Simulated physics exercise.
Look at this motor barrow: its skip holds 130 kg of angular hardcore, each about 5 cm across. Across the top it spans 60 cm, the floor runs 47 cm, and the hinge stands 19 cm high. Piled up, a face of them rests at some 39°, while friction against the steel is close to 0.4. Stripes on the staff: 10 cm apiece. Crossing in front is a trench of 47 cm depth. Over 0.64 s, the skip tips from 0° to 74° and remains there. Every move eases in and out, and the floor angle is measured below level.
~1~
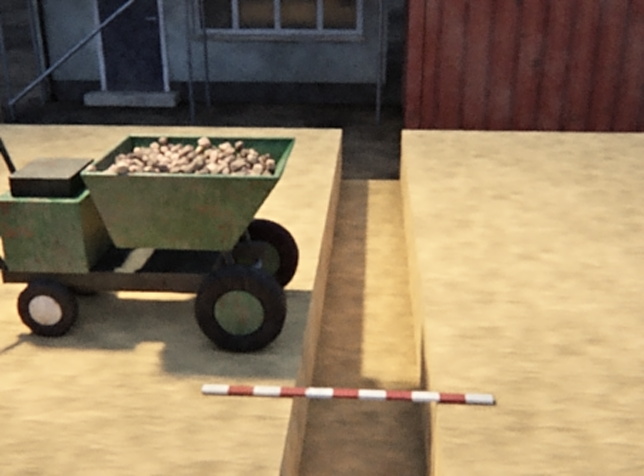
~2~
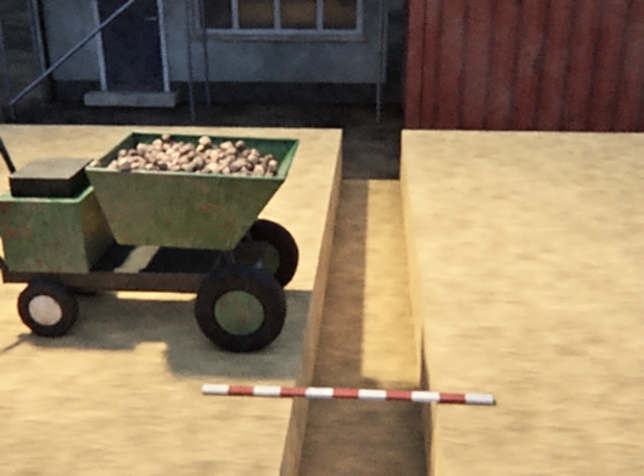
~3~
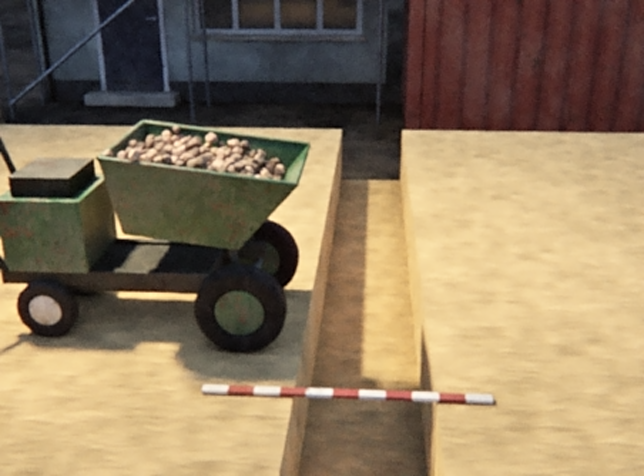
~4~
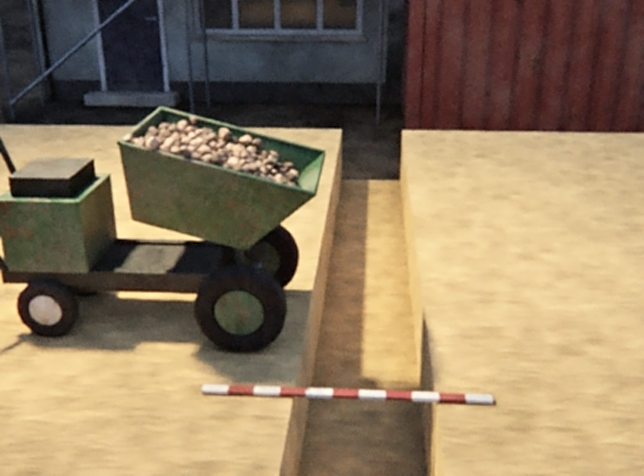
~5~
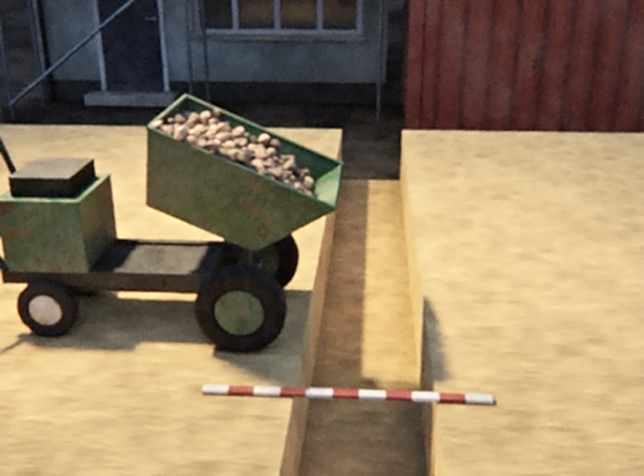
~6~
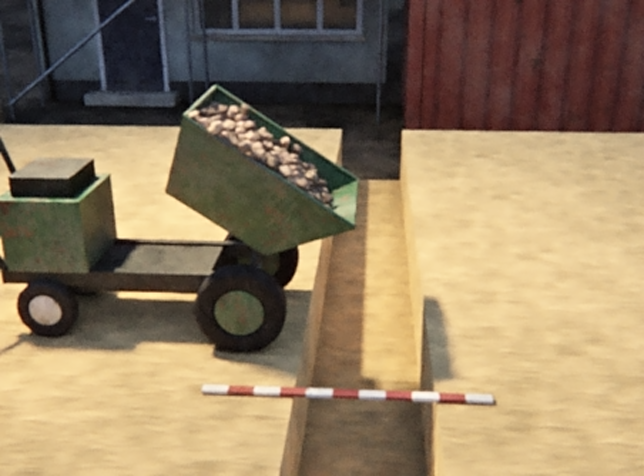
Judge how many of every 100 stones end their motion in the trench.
I would put it near 45 out of 100.
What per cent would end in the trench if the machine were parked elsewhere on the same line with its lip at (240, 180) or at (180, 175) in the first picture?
First some 75, then 90 per cent.
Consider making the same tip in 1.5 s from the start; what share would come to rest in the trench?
About 65%.
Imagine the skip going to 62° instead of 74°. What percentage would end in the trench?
Roughly 15 per cent would end in the trench.
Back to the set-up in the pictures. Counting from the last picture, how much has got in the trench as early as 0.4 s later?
At that moment: Approx. 10 %.
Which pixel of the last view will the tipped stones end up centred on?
Middle at around (429, 321), I'd say.
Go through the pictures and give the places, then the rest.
Lip at (279, 179), floor tilted 0°, highest stones at (182, 152), in the first picture.
The skip is at 2°, its lip at (284, 180); the top of the load is at (174, 149), in the second picture.
The skip is at 7°, its lip at (297, 185); the top of the load is at (165, 143), in the third picture.
The skip is at 14°, its lip at (315, 195); the top of the load is at (171, 130), in the fourth picture.
Lip at (336, 209), floor tilted 23°, highest stones at (190, 120), in the fifth picture.
The skip is at 34°, its lip at (355, 228); the top of the load is at (214, 112), in the sixth picture.
Then, 0.2 s after the last picture the floor is at 62°, 100 % in the skip; the foremost stones are at (377, 252).
Then, 0.4 s after the last picture the floor is at 74°, 62 % in the skip, 11 % in the trench, 27 % past the trench; the foremost stones are at (497, 337).
Then, 0.8 s after the last picture the floor is at 74°, 26 % in the skip, 27 % in the trench, 47 % past the trench; the foremost stones are past the picture's edge.
Then, 2.7 s after the last picture the floor is at 74°, 9 % in the skip, 45 % in the trench, 46 % past the trench; the foremost stones are past the picture's edge.
